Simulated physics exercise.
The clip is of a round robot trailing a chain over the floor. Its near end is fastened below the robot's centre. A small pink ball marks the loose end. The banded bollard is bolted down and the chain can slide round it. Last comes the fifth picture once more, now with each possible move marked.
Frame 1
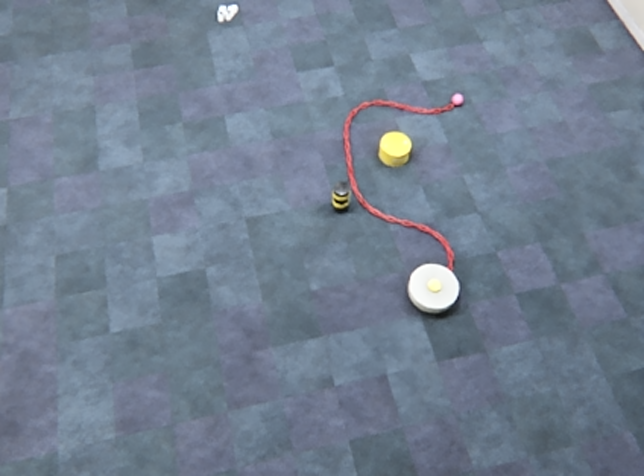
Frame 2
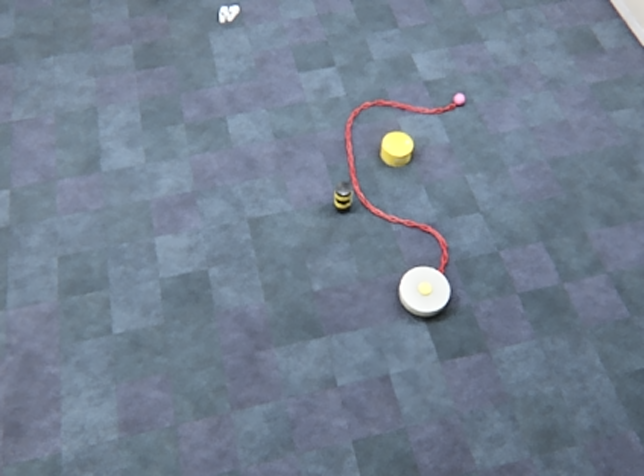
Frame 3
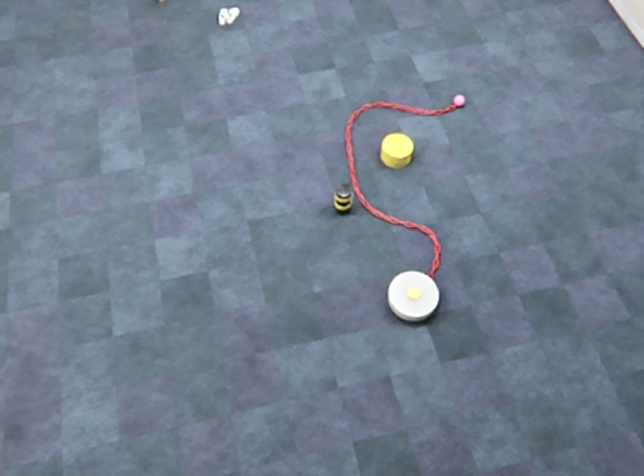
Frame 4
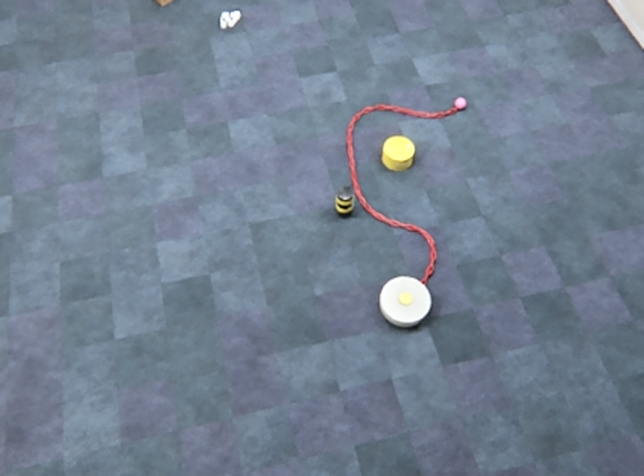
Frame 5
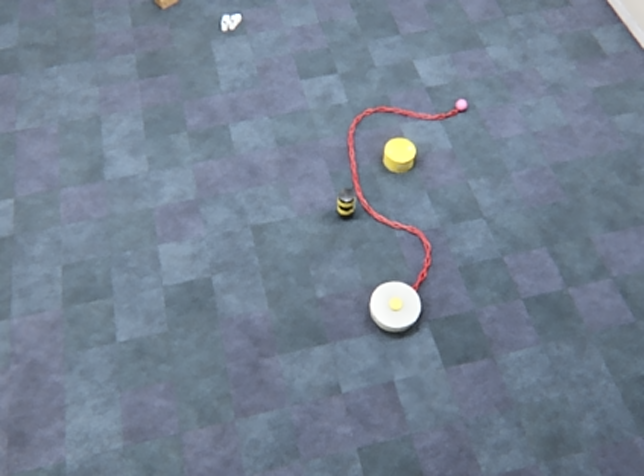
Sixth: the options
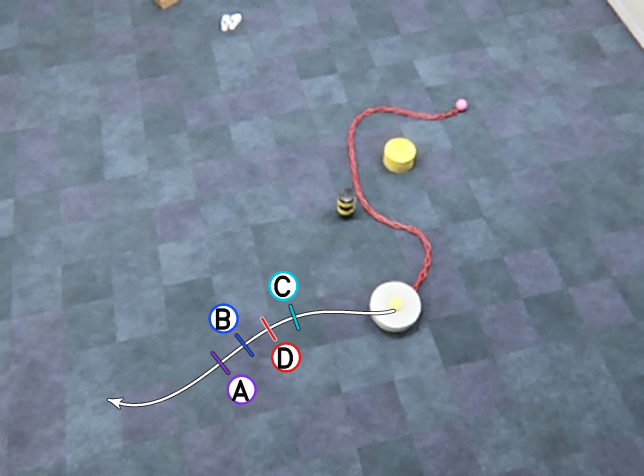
A round white robot with a pale yellow centre trails a red cord across a blue-grey patchwork floor, seen from above at an angle. The cord curves up around a yellow tub to a pink end, with a small black-and-yellow striped object just left of it. The robot slides slowly left and slightly down, drawing the cord's near end along, while the rest barely shifts as the view tilts slightly upward.
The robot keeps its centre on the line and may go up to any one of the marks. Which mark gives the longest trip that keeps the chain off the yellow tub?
Up to mark A.
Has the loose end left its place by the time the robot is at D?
By then, no.
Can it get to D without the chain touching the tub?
For that mark, yes.
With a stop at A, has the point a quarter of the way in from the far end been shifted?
By then, yes.
On the marked copy, A at (221, 363); B at (244, 345); C at (294, 317); D at (268, 329); the route from (394, 311) via (248, 342) to (109, 400).
Taking A. A third of the way, robot (330, 308), middle of the chain (354, 171), free end (462, 105).
Two thirds of the way, robot (268, 326), middle of the chain (354, 171), free end (462, 105).
When it is over, robot (219, 360), middle of the chain (357, 208), free end (461, 105); only the bollard has been touched, if anything.
As for the rest, B is safe but short; C is safe but short; D is safe but short.
